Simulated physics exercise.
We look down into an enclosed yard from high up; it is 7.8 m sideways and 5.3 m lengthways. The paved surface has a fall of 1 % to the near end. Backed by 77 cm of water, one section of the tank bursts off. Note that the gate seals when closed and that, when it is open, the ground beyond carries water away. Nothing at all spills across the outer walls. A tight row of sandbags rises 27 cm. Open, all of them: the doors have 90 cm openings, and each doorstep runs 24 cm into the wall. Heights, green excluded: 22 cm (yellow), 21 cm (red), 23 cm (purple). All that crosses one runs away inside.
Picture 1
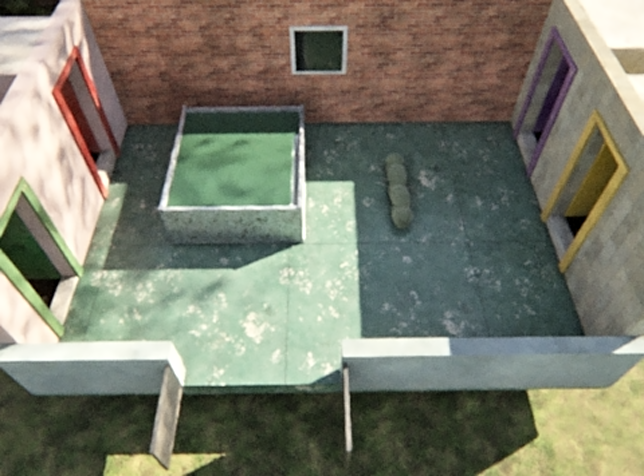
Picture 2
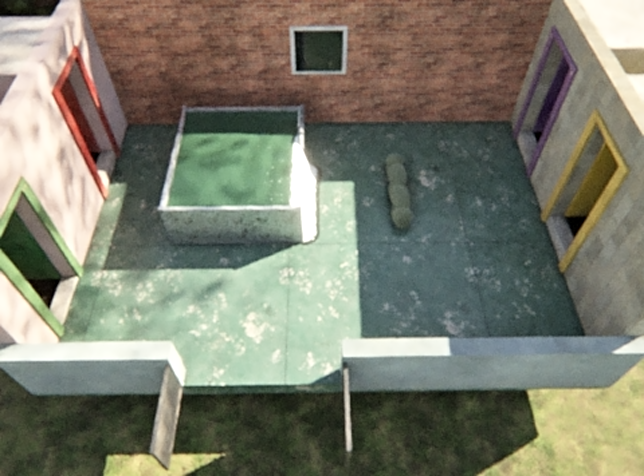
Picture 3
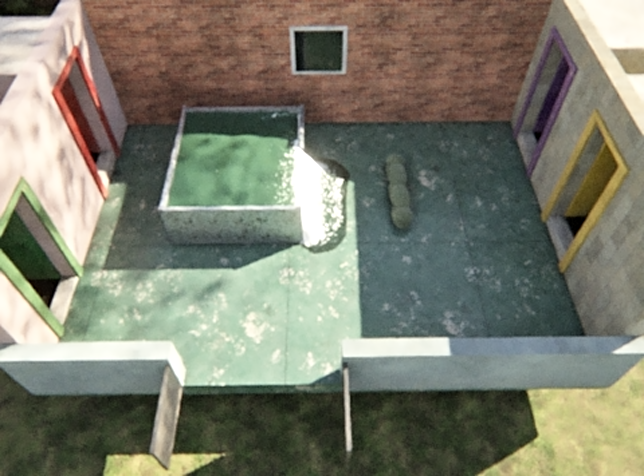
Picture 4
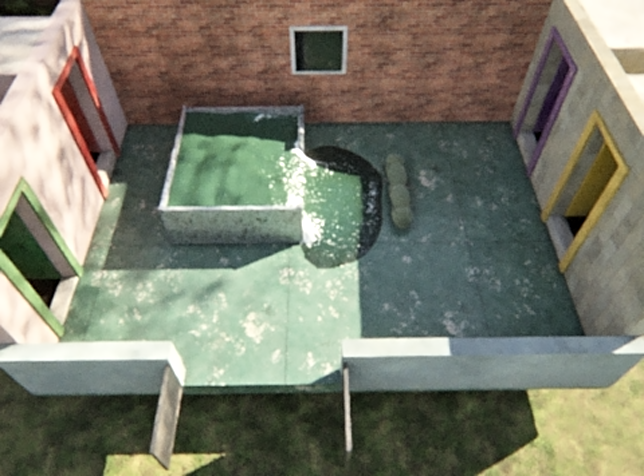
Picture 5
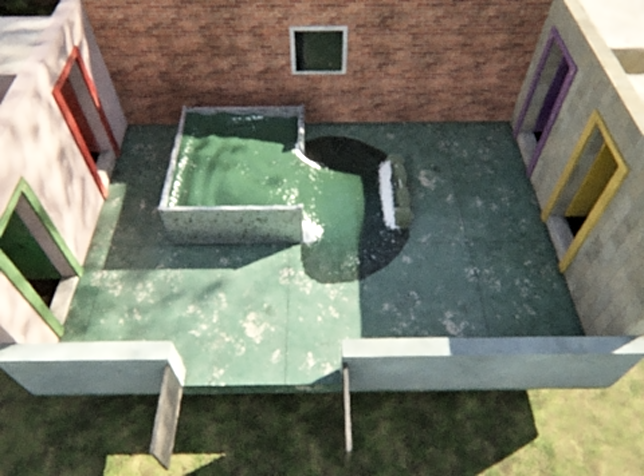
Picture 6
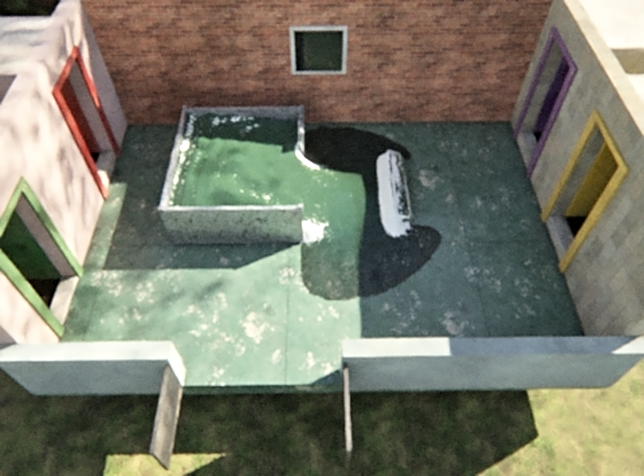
Water burst out of the right side of a raised tank in a walled yard, spread across the green floor toward the right, then washed against a low rounded barrier and flowed around it.
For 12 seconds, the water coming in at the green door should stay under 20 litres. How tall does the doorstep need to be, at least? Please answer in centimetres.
Close to 6.5 cm is just enough.
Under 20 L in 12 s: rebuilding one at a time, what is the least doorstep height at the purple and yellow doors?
You'd want about 14.5 centimetres at purple and about 15 centimetres at yellow.
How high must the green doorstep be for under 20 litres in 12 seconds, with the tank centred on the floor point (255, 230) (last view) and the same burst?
Then about 9.5 centimetres at the least.
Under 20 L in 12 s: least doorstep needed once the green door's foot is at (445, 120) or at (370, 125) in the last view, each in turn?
11.0 and 21 cm.
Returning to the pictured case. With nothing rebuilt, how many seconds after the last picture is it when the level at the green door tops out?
Some 9.0 s, more or less.
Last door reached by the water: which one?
Final door: Green.
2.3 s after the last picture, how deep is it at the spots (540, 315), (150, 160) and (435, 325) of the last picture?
Going through the spots in order gives 27, 0 and 7 centimetres.
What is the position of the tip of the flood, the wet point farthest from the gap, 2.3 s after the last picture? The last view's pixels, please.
The tip of the flood lies near (593, 364).
Then, 0.7 s after the last picture water covers 35 % of the floor, deepest (52 cm) near (386, 212); it has not reached the green door.
Then, 2.3 s after the last picture water covers 60 % of the floor, deepest (41 cm) near (542, 364); it has not reached the green door.
Then, 11.3 s after the last picture water covers 95 % of the floor, deepest (16 cm) near (391, 366); 10 cm at the green door, 29 litres in over its 6 cm doorstep.
At the green door as built, the water peaked near 10 cm, 8.9 s after the last picture.
With a doorstep of 6 cm, 29 litres would have come in within the 12 s; with 8 cm, 8 litres. So under 20 litres takes about 6.5 cm.
